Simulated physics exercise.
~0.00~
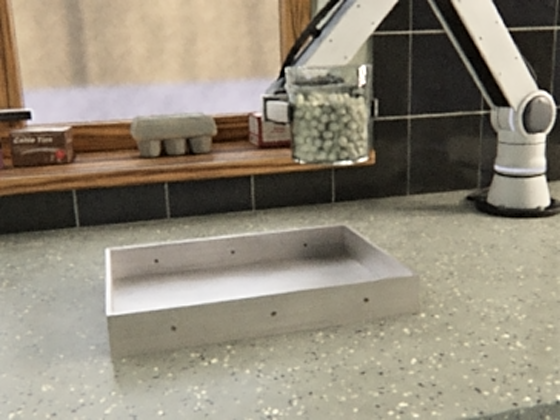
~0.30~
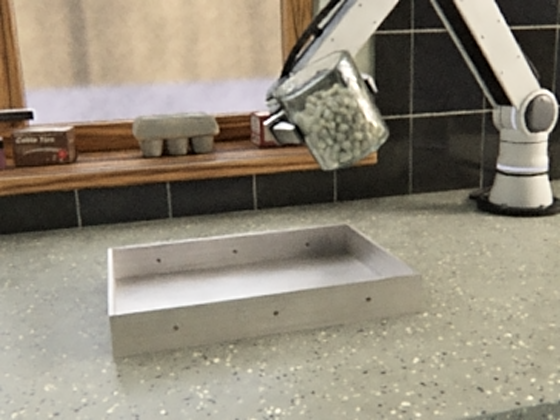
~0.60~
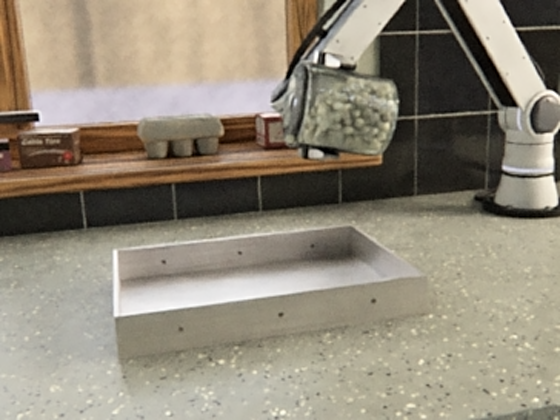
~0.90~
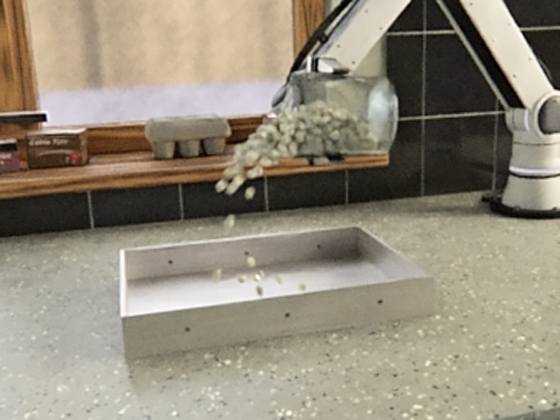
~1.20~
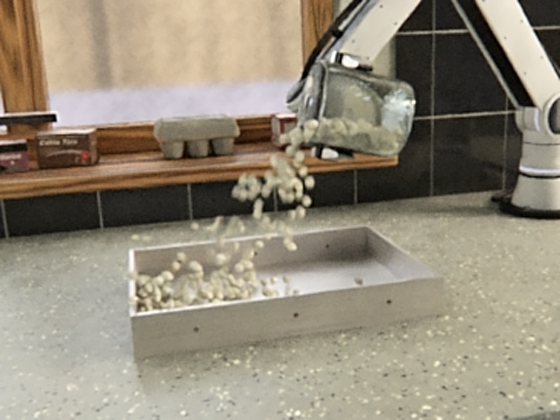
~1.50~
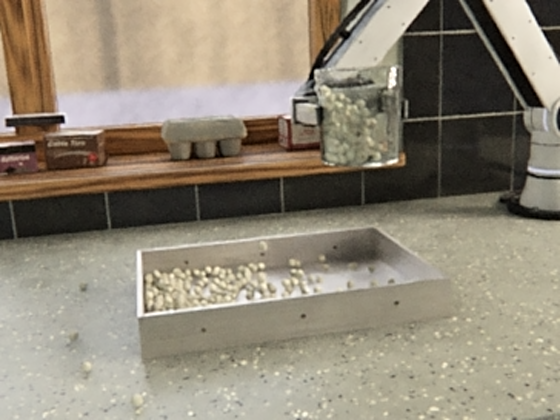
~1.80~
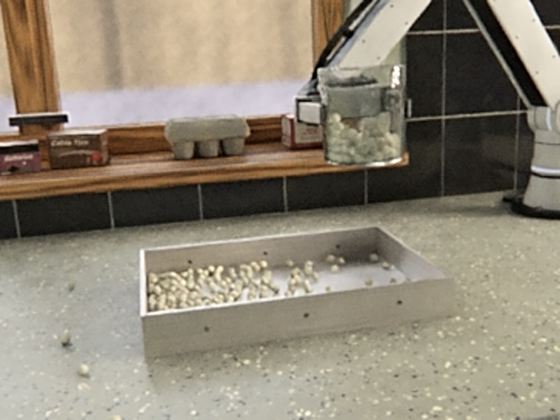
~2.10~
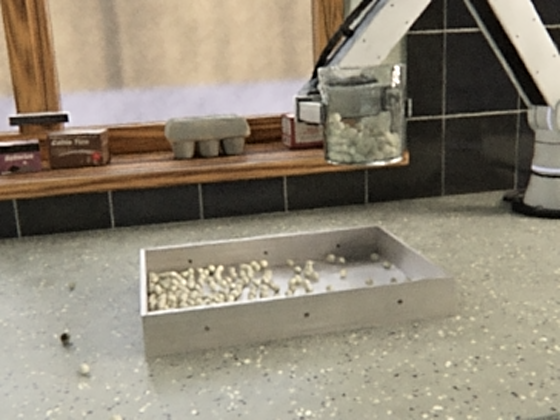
A white robot arm at the upper right holds a clear beaker of pale beads above a speckled grey-green counter, viewed from the front and slightly above. A shallow light-grey tray sits below, with an egg carton and small boxes on a wooden window ledge behind and dark tiles around. The arm tips the beaker leftward onto its side, and beads stream out into the tray, a few landing on the counter. It then swings the beaker upright, still partly filled. Finally everything rests, with beads scattered mostly across the tray's left side.
